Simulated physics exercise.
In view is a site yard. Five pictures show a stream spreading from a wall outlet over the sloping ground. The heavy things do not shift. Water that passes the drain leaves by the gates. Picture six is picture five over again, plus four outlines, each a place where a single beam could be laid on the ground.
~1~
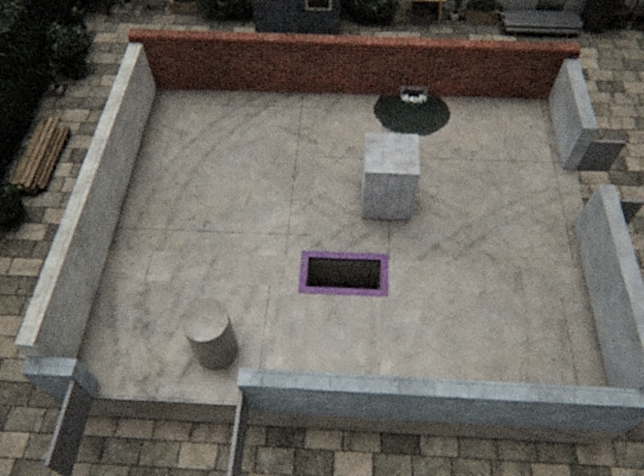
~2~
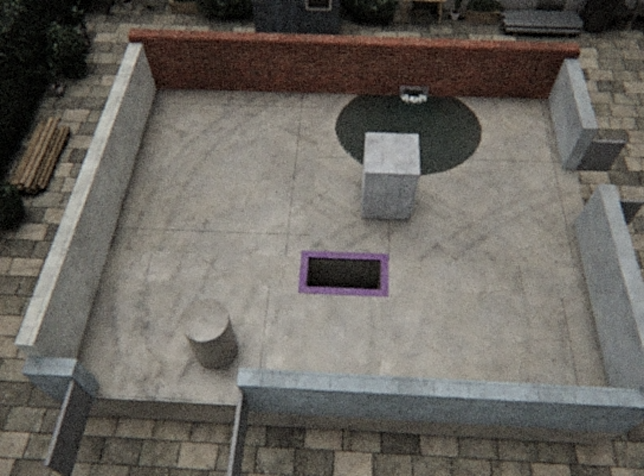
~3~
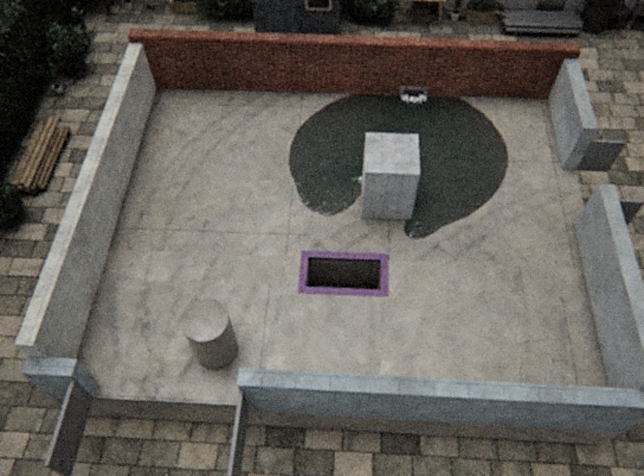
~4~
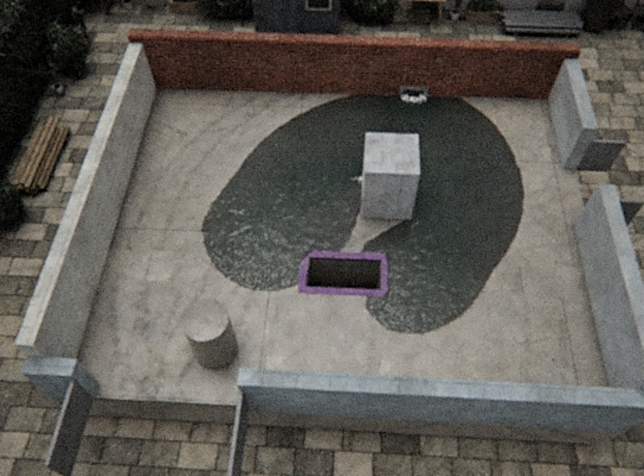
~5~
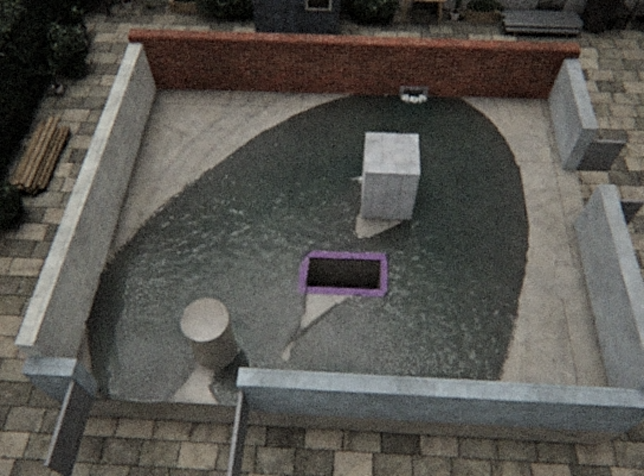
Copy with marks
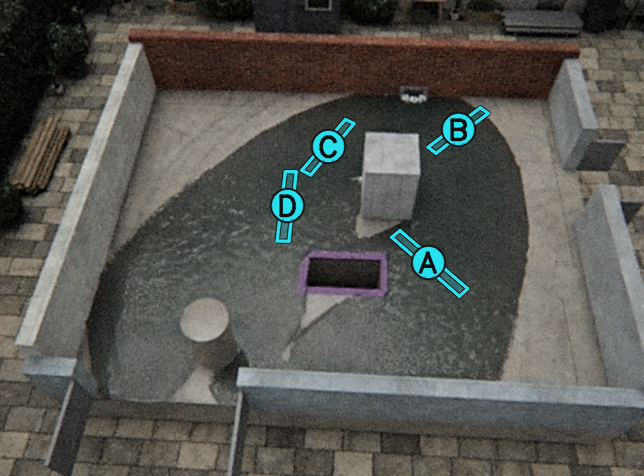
In a walled yard, dark water spread from an outlet by the red brick back wall, flowed around a pale block, reached the purple-edged opening, and then covered much of the floor around a short round pillar.
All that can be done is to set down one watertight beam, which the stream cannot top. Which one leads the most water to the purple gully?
Choose D.
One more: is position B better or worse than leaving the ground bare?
Worse.
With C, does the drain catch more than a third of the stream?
No.
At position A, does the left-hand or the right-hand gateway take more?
More leaves on the left.
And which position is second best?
C it is.
On the marked copy, A from (395, 233) to (463, 292); B from (431, 150) to (484, 110); C from (306, 172) to (349, 121); D from (283, 241) to (290, 171).
For position A, about 11 % of the stream runs into the purple gully, about 89 % out by the gates.
For position B, about 8 % of the stream runs into the purple gully, about 92 % out by the gates.
For position C, about 17 % of the stream runs into the purple gully, about 83 % out by the gates.
For position D, about 32 % of the stream runs into the purple gully, about 68 % out by the gates.
